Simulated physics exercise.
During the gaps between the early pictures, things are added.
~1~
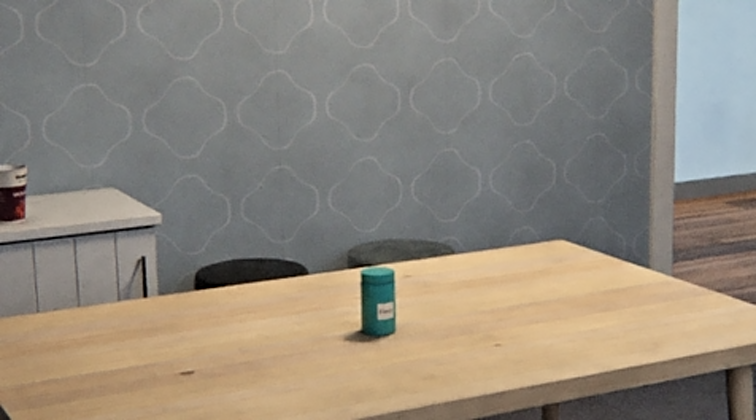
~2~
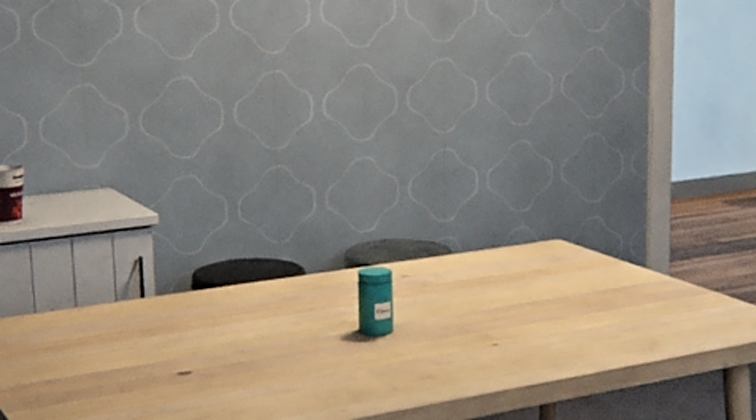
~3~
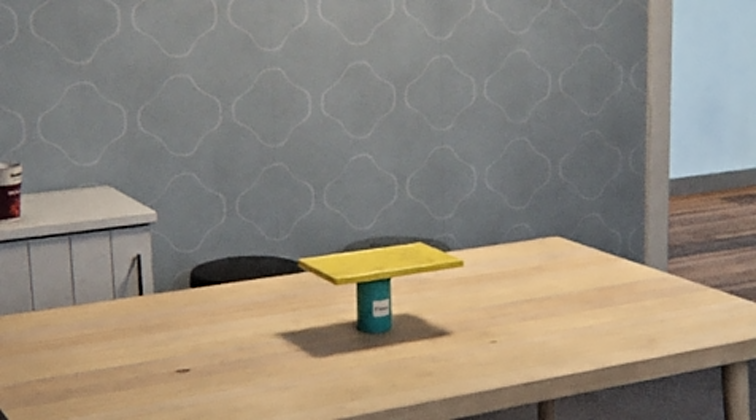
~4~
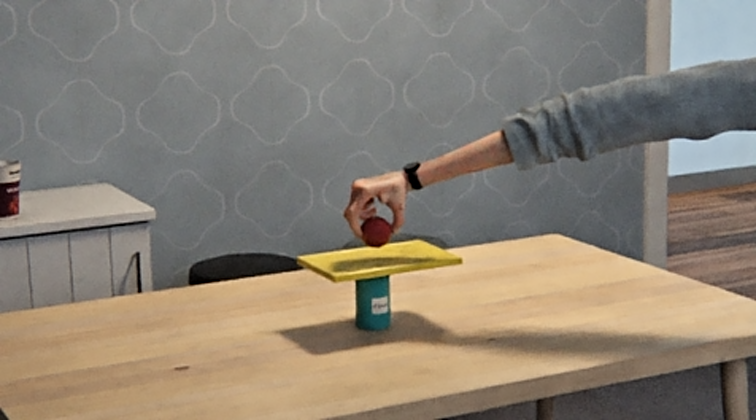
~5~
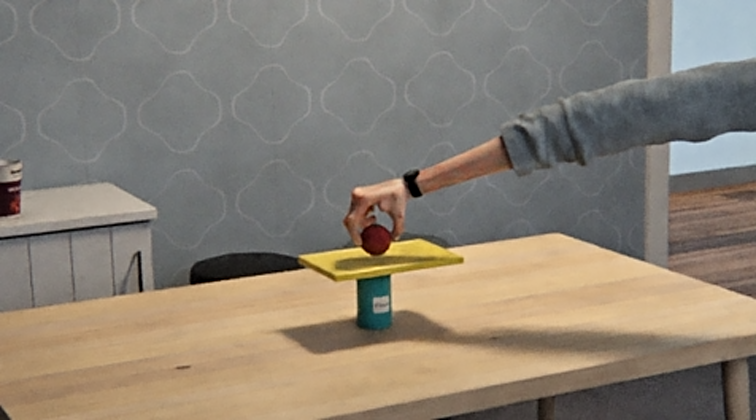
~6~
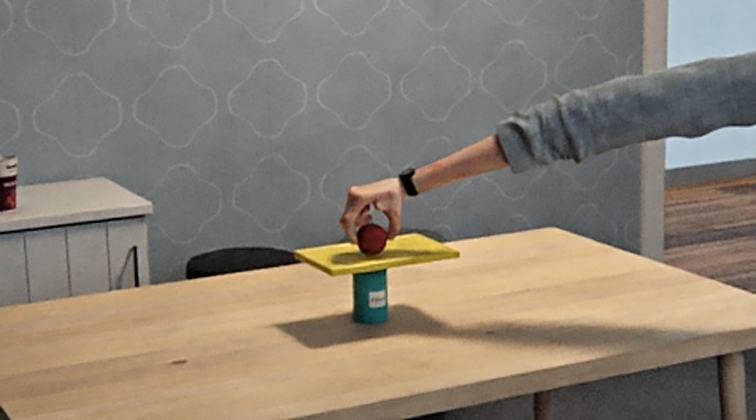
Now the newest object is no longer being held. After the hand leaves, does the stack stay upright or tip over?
My guess is the stack will be secure.
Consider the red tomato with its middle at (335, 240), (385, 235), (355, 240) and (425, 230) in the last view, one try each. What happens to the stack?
So, first go it stays put, second go it stays put, third go it stays put, fourth go it comes down.
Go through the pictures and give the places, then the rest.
In the first picture, the last thing is not in view yet.
In the second picture, the last thing is not in view yet.
In the third picture, the last thing is not in view yet; yellow lid (380, 263).
The fourth picture shows on its way; red tomato (376, 232); yellow lid (379, 260).
The fifth picture shows on its way; red tomato (376, 240); yellow lid (381, 260).
The sixth picture shows in place under the hand; red tomato (372, 239); yellow lid (377, 254).
Then, 0.40 s past the last view, nothing moves.
Then, 1.10 s past the last view, red tomato resting near (372, 239).
Finally, all 3 still in place. Final places as the last picture's camera would see them, red tomato near (372, 239). The stack stays up.
